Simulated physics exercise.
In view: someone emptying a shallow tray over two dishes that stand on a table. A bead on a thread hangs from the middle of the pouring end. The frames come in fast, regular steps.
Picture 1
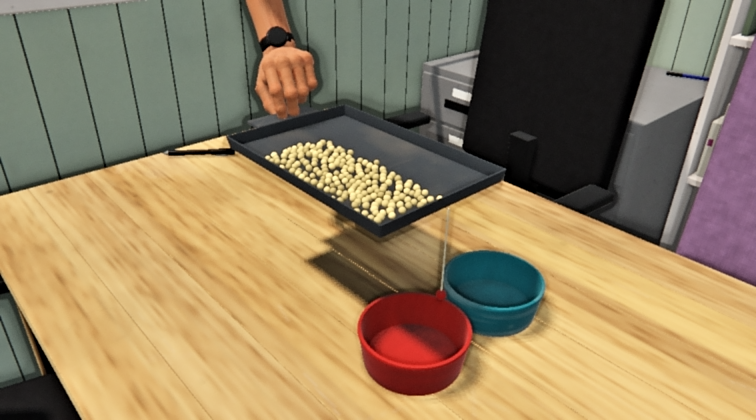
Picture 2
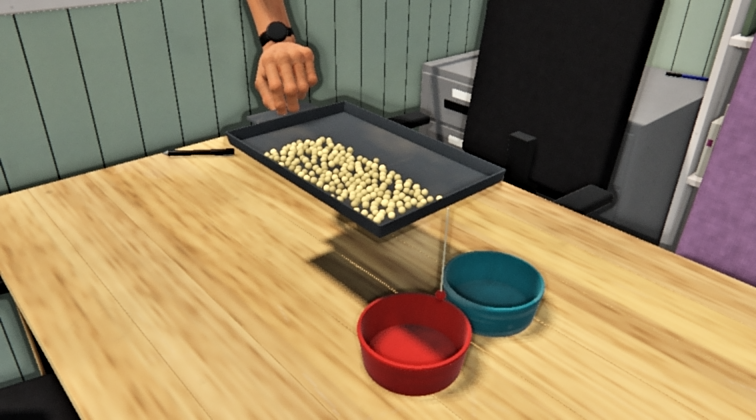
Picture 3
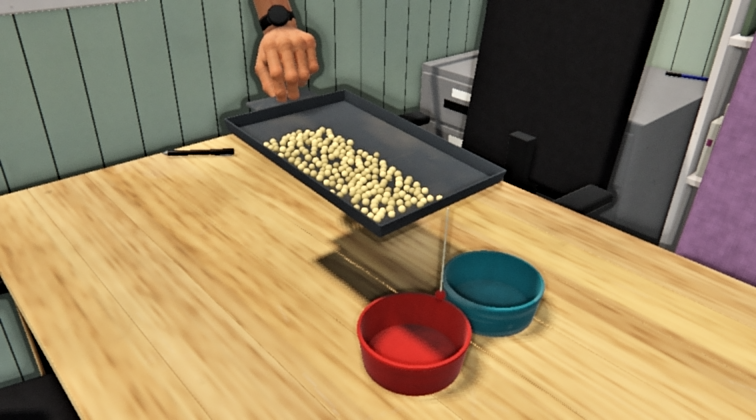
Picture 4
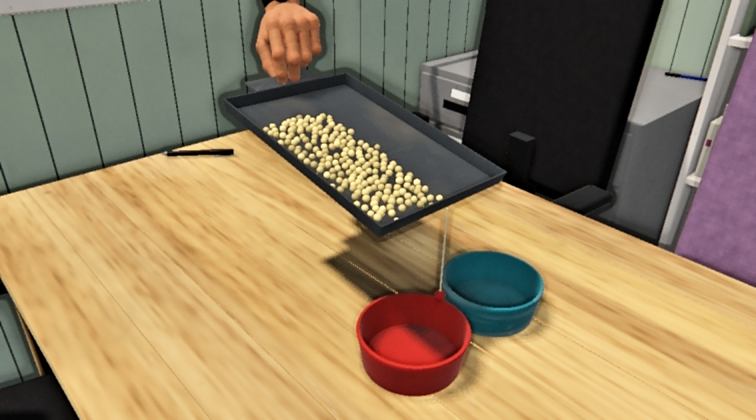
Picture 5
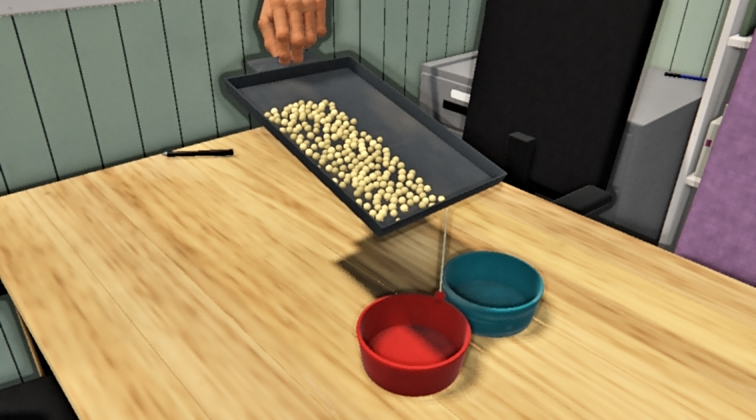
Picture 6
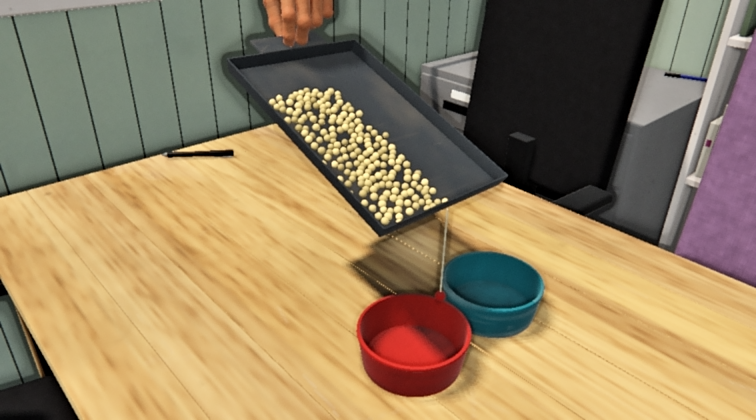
We see a hand beside a shallow dark tray of pale soya beans above a wooden table with a red dish and a teal dish; the tray's far end rises steadily, tilting it toward the viewer, and the beans shift slightly.
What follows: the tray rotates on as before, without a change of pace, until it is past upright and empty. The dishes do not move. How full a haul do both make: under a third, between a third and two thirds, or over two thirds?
The two hold from one third to two thirds of the load.
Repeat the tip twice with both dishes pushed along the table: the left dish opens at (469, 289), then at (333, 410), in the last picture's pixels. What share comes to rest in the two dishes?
The first gives 30 %, the second 50 %.
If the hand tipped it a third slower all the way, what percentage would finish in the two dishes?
Close to 50 per cent.
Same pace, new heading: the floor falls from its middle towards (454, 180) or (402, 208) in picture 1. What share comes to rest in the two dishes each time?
Roughly 90 per cent, and 80 per cent.
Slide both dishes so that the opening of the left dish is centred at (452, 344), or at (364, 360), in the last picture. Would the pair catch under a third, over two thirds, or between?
The first try: Beyond two thirds. The second: The middle third.
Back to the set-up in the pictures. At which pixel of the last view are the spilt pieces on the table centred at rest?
Around (550, 399).
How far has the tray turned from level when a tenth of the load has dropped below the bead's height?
Near 75 degrees.
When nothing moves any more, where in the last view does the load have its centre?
Near (465, 351).
Soon, tray tipped steeply; most on the tray; a stray few outside both; a small part in the air.
A while on, tray tipped past a quarter turn; about a quarter on the tray; a small part in the left dish; a stray few in the right dish; about a quarter outside both; about half in the air.
Towards the end, tray tipped past a quarter turn; about a third in the left dish; about a quarter in the right dish; about half outside both.
Finally, tray tipped past a quarter turn; about a third in the left dish; about a quarter in the right dish; about half outside both.
